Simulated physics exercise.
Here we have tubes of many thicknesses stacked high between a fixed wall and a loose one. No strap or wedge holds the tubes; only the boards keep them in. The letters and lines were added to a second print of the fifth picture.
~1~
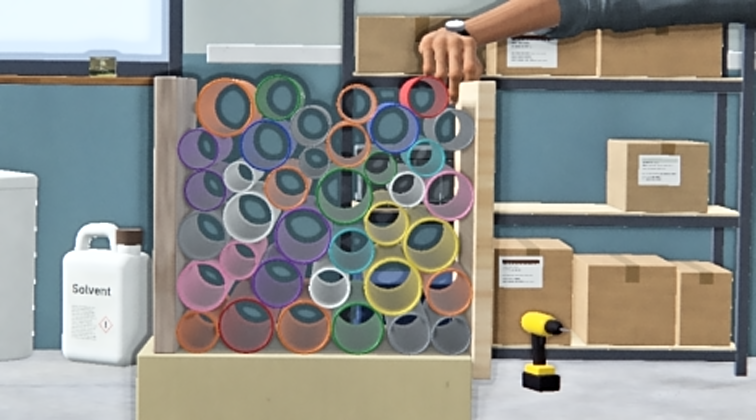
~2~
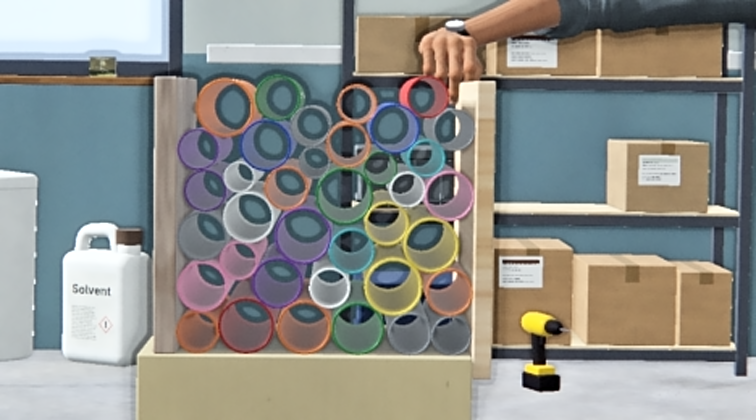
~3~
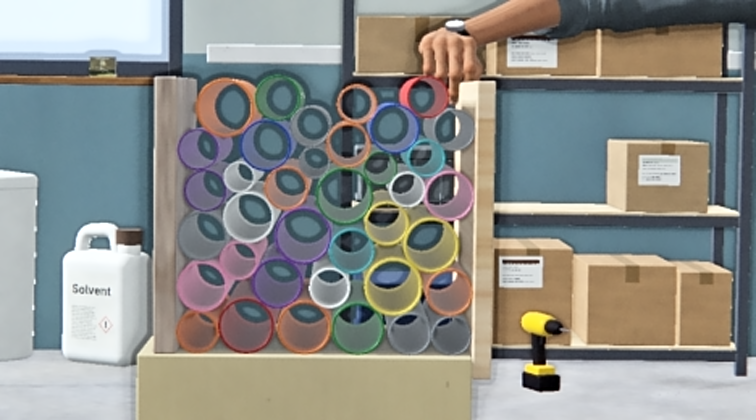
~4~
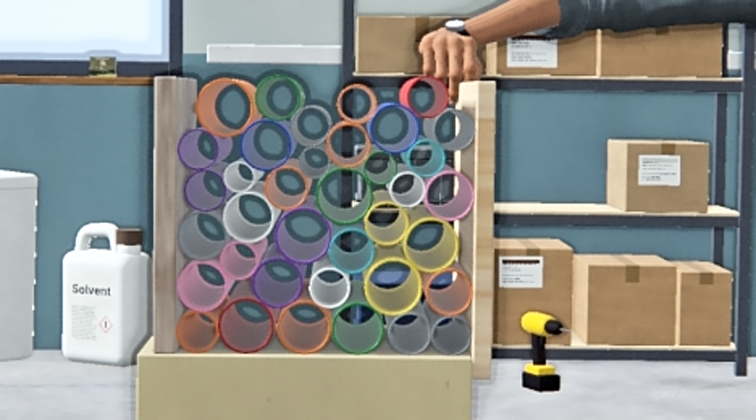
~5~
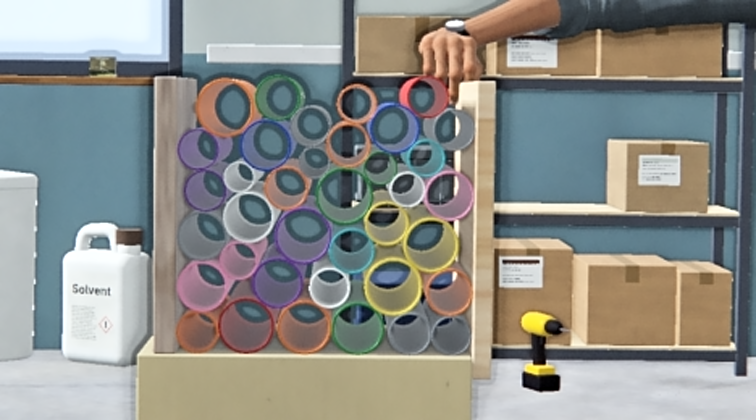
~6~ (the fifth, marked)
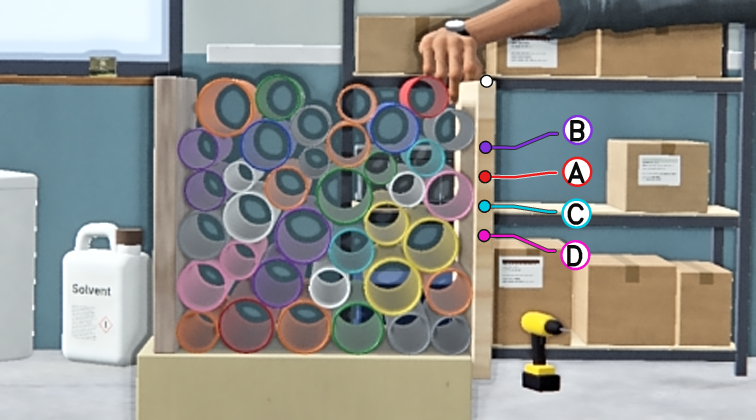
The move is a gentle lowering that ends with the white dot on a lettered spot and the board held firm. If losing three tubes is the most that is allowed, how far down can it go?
C is the limit.
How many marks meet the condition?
Three of the four.
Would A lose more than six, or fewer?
At A, fewer than six.
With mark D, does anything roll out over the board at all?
Yes, at D.
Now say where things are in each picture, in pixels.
A grey tube (454, 130); a red tube (428, 97); side board (472, 220), in the first picture.
Side board (472, 220); an orange tube (198, 332), in the second picture.
A grey tube (452, 336); a purple tube (277, 283), in the third picture.
A grey tube (202, 237); an orange tube (287, 188), in the fourth picture.
A turquoise tube (426, 159); a grey tube (454, 130); a red tube (428, 97), in the fifth picture.
On the marked copy, A at (485, 177); B at (485, 147); C at (484, 206); D at (484, 235); the white dot at (486, 81).
Following C. Soon after the start, top of the board (476, 139).
Later, top of the board (475, 205).
In the end, top of the board (475, 206), two out over the board.
As for the rest, A two out over the board; B none out over the board; D more than three out over the board.
